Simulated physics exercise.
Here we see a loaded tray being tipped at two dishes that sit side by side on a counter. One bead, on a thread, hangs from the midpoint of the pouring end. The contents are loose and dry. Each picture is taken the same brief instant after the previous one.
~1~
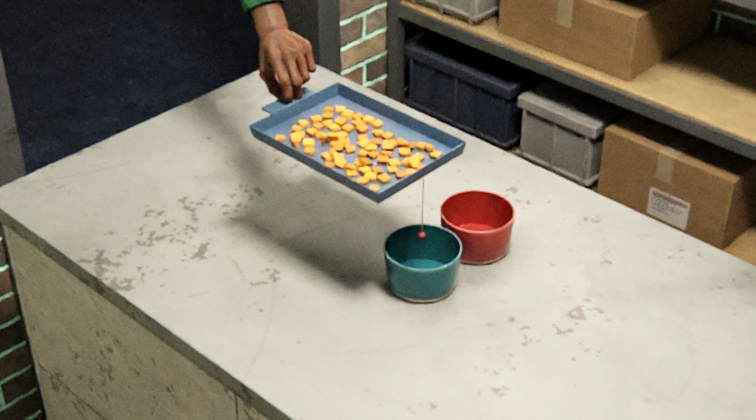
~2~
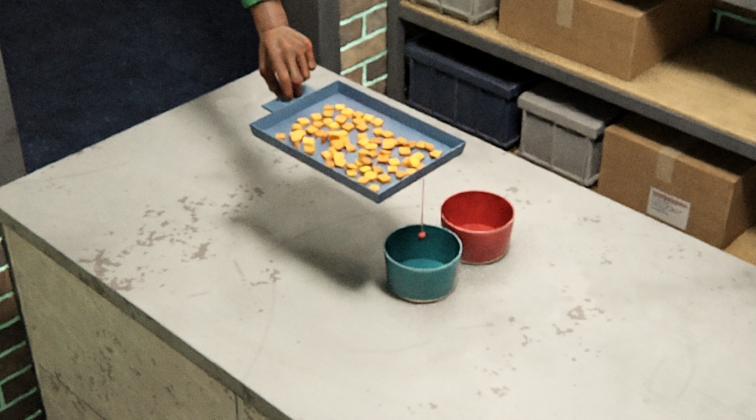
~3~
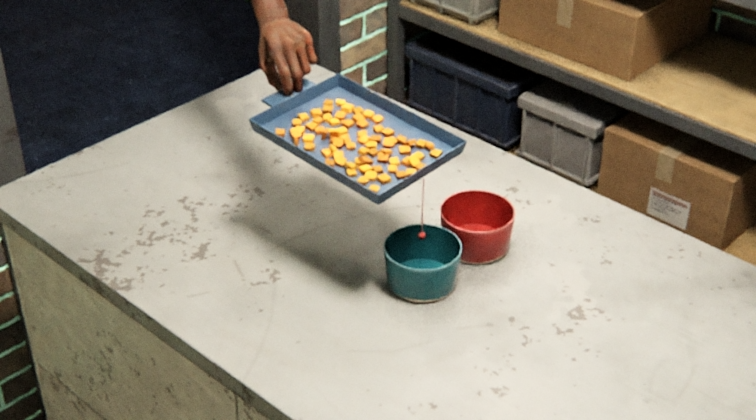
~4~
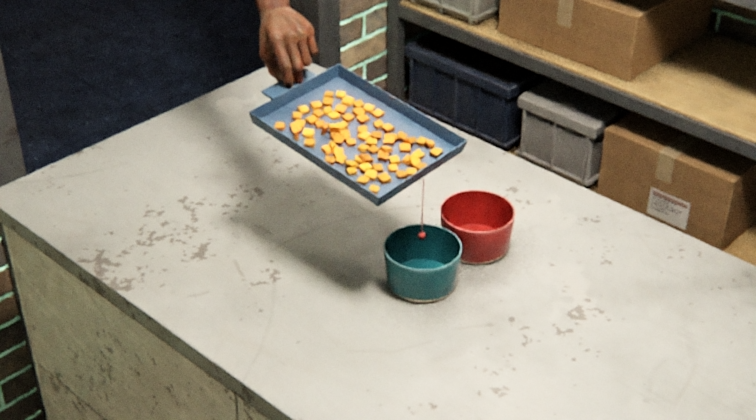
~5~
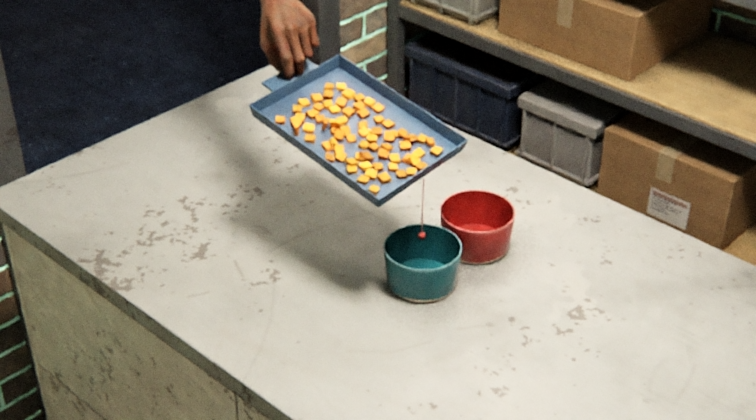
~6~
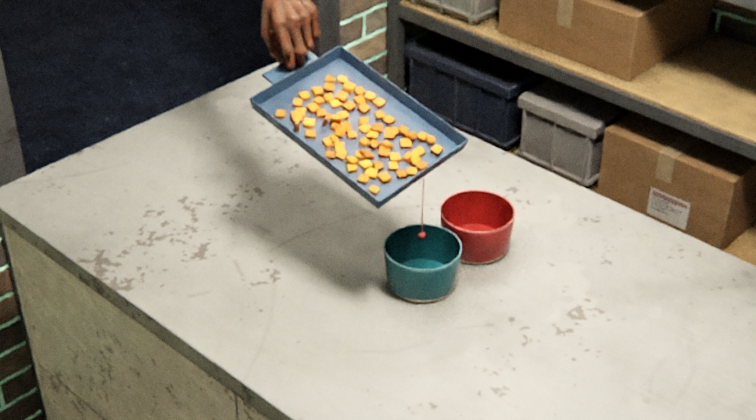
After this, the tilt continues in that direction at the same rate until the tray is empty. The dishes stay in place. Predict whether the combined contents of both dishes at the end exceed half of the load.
The dishes will gather a lesser portion.
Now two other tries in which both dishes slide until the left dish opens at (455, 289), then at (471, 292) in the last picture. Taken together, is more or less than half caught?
The pair would catch the lesser share the first time and the lesser share the second time.
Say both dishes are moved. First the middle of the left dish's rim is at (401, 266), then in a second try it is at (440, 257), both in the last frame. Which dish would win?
Result, try one: The dish at left; try two: The dish at left.
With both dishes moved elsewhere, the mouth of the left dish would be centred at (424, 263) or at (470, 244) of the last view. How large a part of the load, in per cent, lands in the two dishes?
Respectively 60 percent and 10 percent.
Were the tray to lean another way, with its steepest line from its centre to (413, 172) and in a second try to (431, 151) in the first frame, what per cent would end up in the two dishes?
Shares, approx.: 30 %, then 80 %.
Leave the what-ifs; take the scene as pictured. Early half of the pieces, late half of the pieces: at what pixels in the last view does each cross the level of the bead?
First around (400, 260), afterwards around (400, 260).
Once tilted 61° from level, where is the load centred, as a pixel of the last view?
(383, 157).
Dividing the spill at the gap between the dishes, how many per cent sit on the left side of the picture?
My estimate is some 90 per cent.
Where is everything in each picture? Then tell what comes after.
In the first picture, corners of the pouring end at (378, 191) and (463, 142), level; middle of the load at (364, 144), small crackers; left dish at (451, 277); right dish at (506, 240); bead on its thread at (422, 236).
In the second picture, corners of the pouring end at (378, 192) and (463, 141), level; middle of the load at (364, 143).
In the third picture, corners of the pouring end at (379, 193) and (463, 141), tipped barely, lowest at the left corner; middle of the load at (364, 140).
In the fourth picture, corners of the pouring end at (379, 195) and (464, 140), tipped a little, lowest at the left corner; middle of the load at (364, 136).
In the fifth picture, corners of the pouring end at (379, 197) and (464, 139), tipped a little, lowest at the left corner; middle of the load at (365, 132).
In the sixth picture, corners of the pouring end at (379, 198) and (465, 139), tipped clearly, lowest at the left corner; middle of the load at (365, 129); left dish at (451, 277); right dish at (506, 240).
Soon, tray tipped steeply; all on the tray.
A while on, tray tipped past a quarter turn; most on the tray; a stray few in the left dish; a small part outside both; a small part in the air.
Towards the end, tray tipped past a quarter turn; about a quarter in the left dish; most outside both.
Finally, tray tipped past a quarter turn; about a quarter in the left dish; none in the right dish; most outside both.
